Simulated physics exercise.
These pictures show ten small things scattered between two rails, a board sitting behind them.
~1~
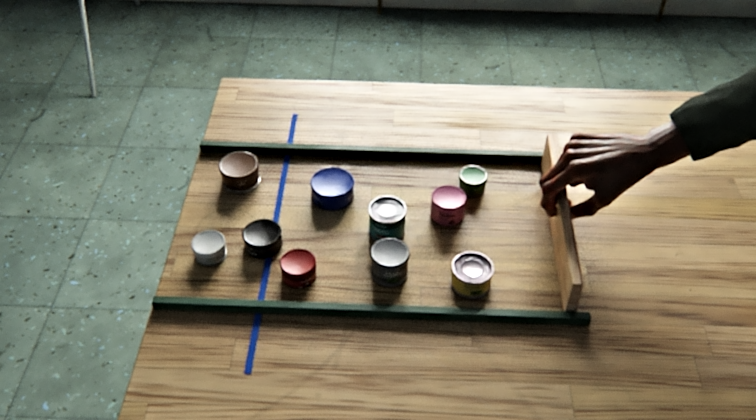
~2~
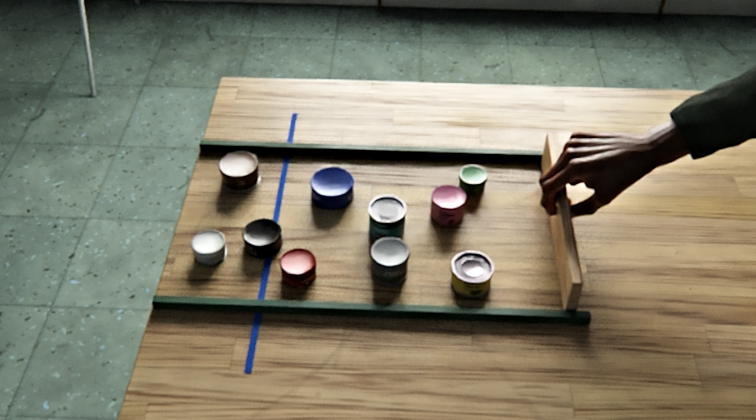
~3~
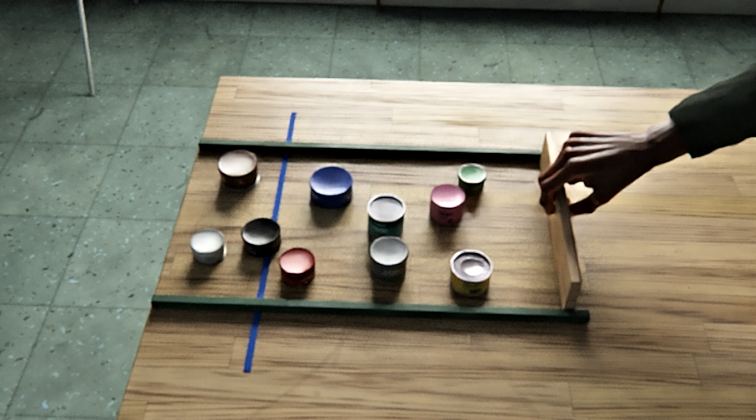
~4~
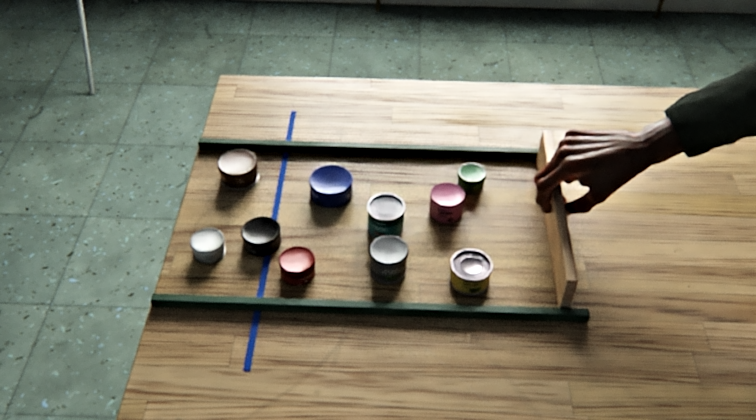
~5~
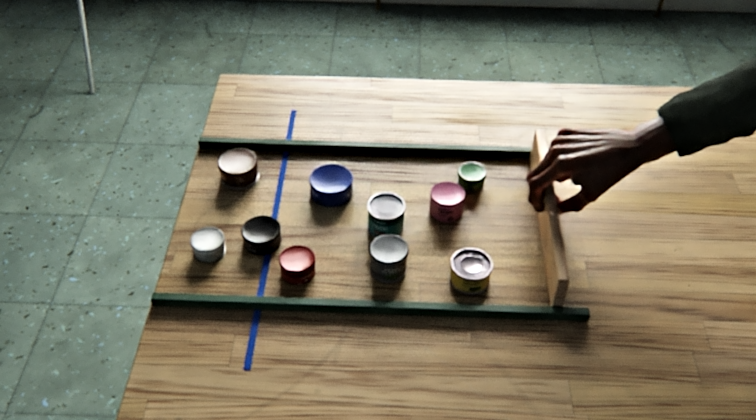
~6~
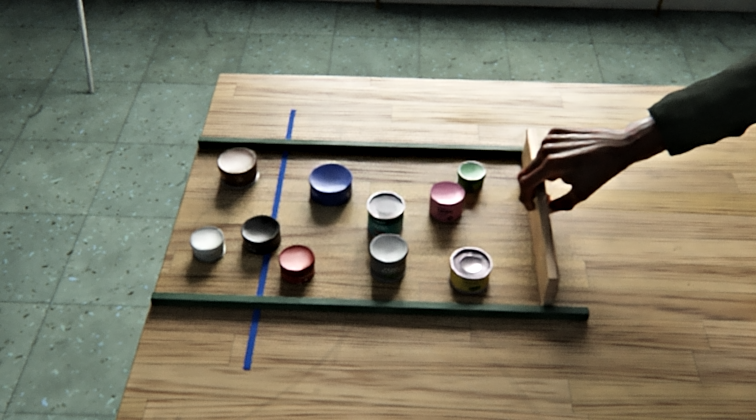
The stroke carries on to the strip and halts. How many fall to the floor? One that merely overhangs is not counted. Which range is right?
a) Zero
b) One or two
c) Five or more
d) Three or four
The answer is a.
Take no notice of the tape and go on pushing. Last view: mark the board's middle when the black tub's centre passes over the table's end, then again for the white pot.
(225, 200) and (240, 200), more or less.
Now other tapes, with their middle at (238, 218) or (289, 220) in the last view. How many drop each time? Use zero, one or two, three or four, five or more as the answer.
Falls: One to two; not one.
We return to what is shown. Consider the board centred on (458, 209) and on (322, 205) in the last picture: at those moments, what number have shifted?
Respectively 3 and 8.
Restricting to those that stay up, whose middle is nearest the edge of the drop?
Foremost: The brown tin.
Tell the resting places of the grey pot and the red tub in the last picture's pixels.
Grey pot: About (248, 241); red tub: About (203, 279).
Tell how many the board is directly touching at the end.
It's 5 of them.
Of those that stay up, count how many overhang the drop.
You'd get 1.
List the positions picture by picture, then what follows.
The first picture shows white pot (210, 249); brown tin (240, 172); black tub (263, 239); board (560, 217); tape (275, 223).
The second picture shows brown tin (240, 172); grey pot (390, 262).
The third picture shows black tub (262, 237); blue tub (331, 187).
The fourth picture shows white pot (208, 246); red tub (297, 266).
The fifth picture shows brown tin (239, 169); green tin (471, 178).
The sixth picture shows white pot (208, 245); brown tin (239, 169); black tub (261, 235); board (538, 212); tape (274, 219).
Soon after, none off yet; white pot at rest near (208, 245); brown tin at rest near (239, 169); black tub at rest near (261, 235).
At rest, the number that fall off is zero.
